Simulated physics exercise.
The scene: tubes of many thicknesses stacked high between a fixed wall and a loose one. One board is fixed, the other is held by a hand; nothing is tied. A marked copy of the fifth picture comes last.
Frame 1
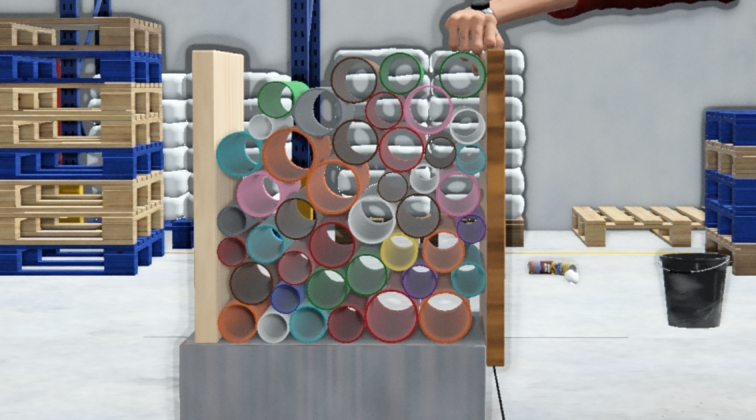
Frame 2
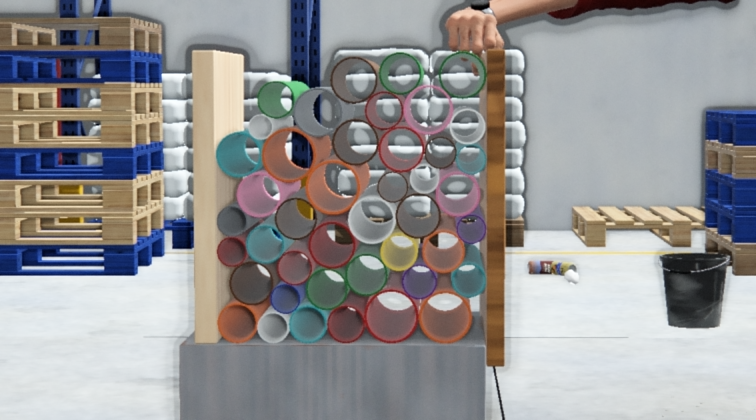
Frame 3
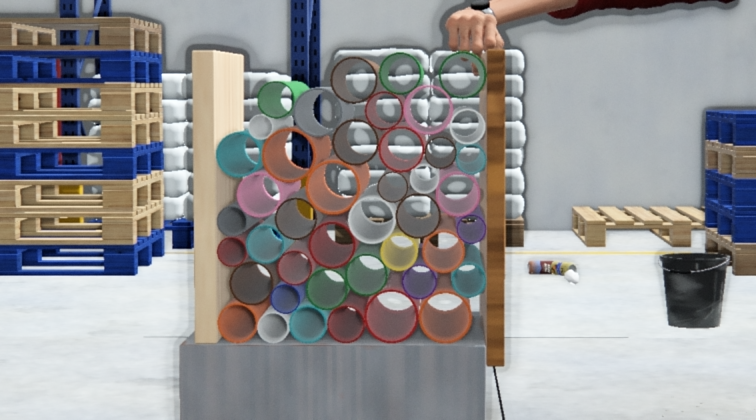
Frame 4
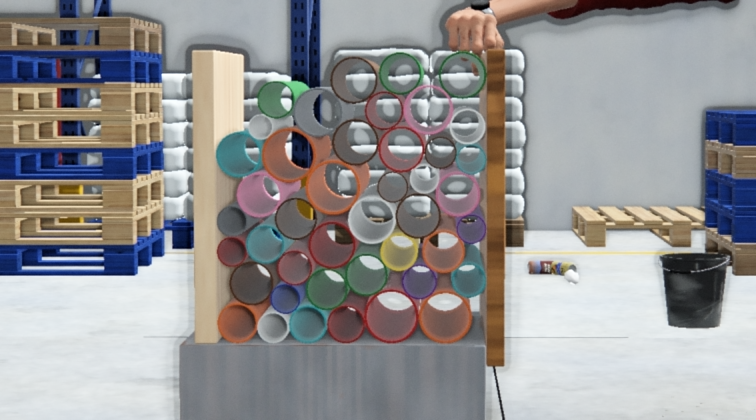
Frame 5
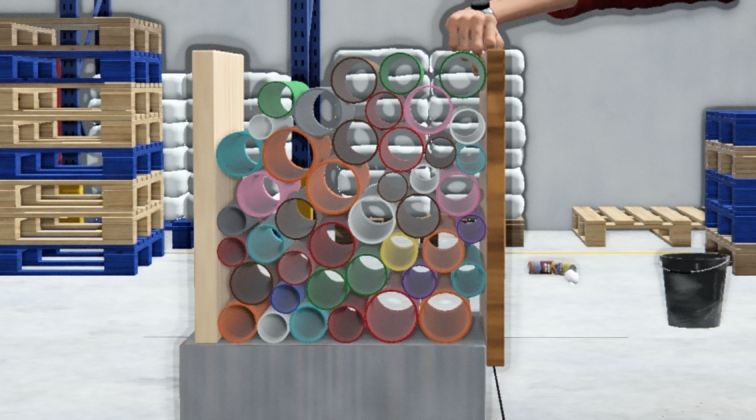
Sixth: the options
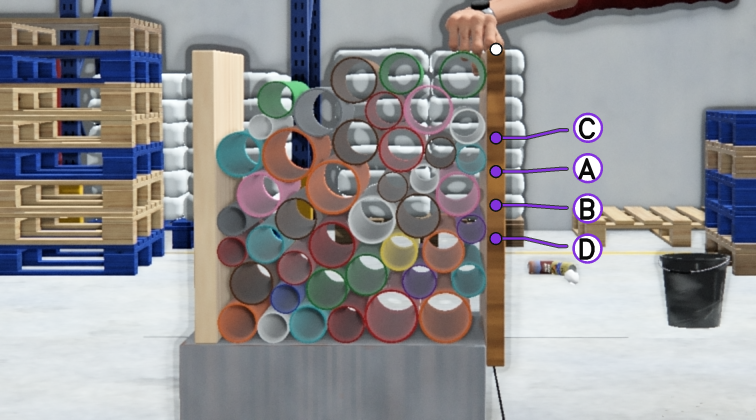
A stack of colorful see-through tubes sat still on a gray block between two upright boards, while a hand gripped the top of the right board and nothing visibly moved.
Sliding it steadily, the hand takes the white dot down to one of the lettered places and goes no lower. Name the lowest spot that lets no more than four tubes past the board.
Stop at A.
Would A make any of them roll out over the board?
Yes, at A.
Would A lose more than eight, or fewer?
It loses fewer than eight.
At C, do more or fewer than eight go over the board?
Fewer than eight.
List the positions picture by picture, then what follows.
In the first picture, a turquoise tube (471, 159); a red tube (401, 149); a turquoise tube (239, 155).
In the second picture, a turquoise tube (239, 155).
In the third picture, side board (491, 198); an orange tube (238, 323).
In the fourth picture, an orange tube (446, 317); a green tube (367, 275).
In the fifth picture, a red tube (332, 245); a turquoise tube (265, 244); a turquoise tube (471, 159).
On the copy, A at (496, 172); B at (496, 205); C at (496, 138); D at (496, 239); the white dot at (496, 49).
On A. First, top of the board (487, 107).
Then, top of the board (487, 171).
Finally, top of the board (487, 171), two out over the board.
By contrast, B more than four out over the board; C one out over the board; D more than four out over the board.
